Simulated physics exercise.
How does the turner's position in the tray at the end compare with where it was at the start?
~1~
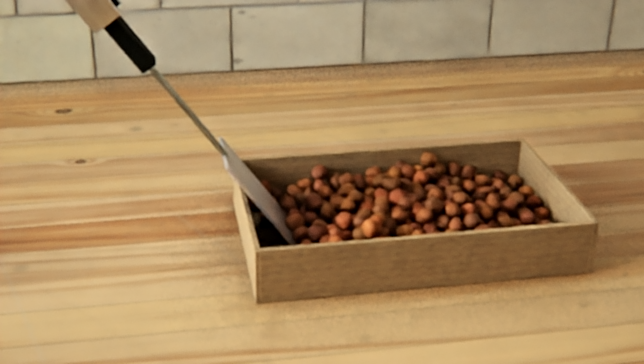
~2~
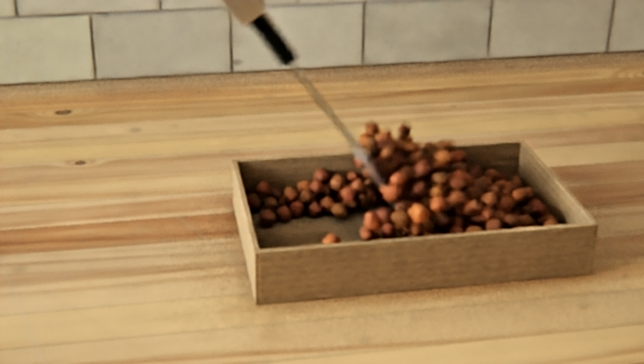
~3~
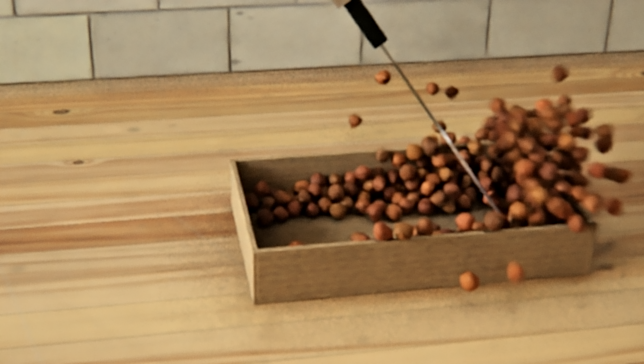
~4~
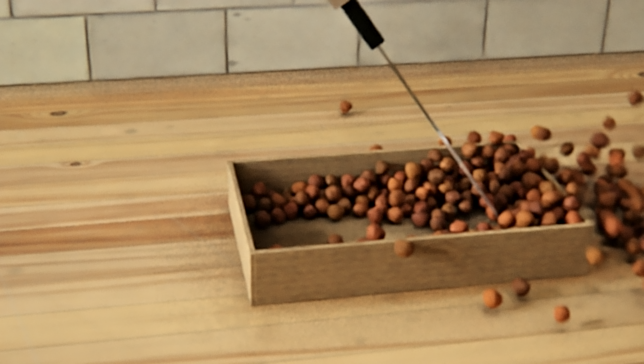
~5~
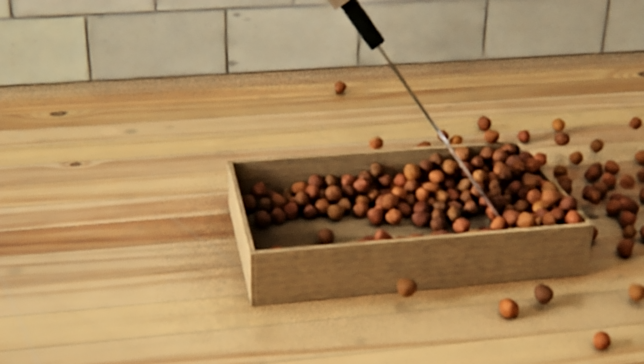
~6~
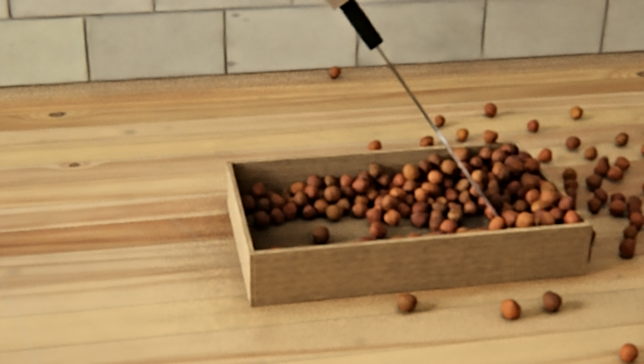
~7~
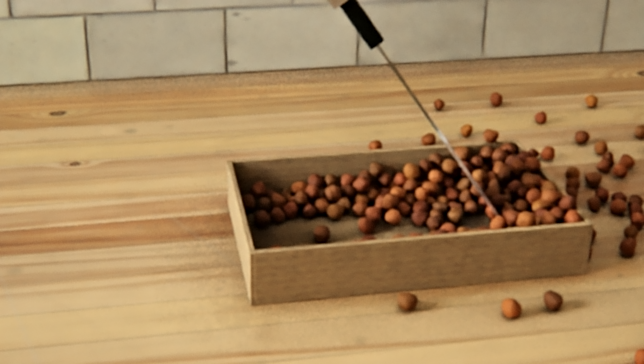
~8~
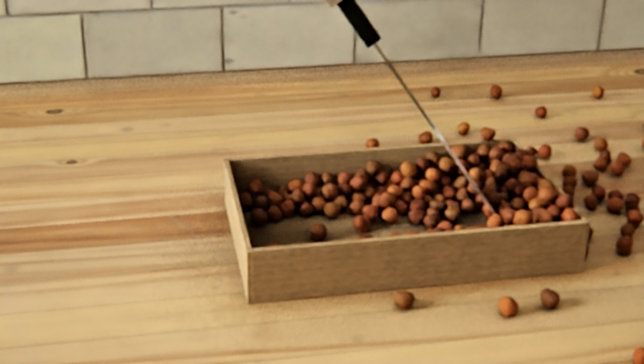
At the start the turner's blade is at the left end of the tray. By the end it rests among the hazelnuts in the right part of the tray.
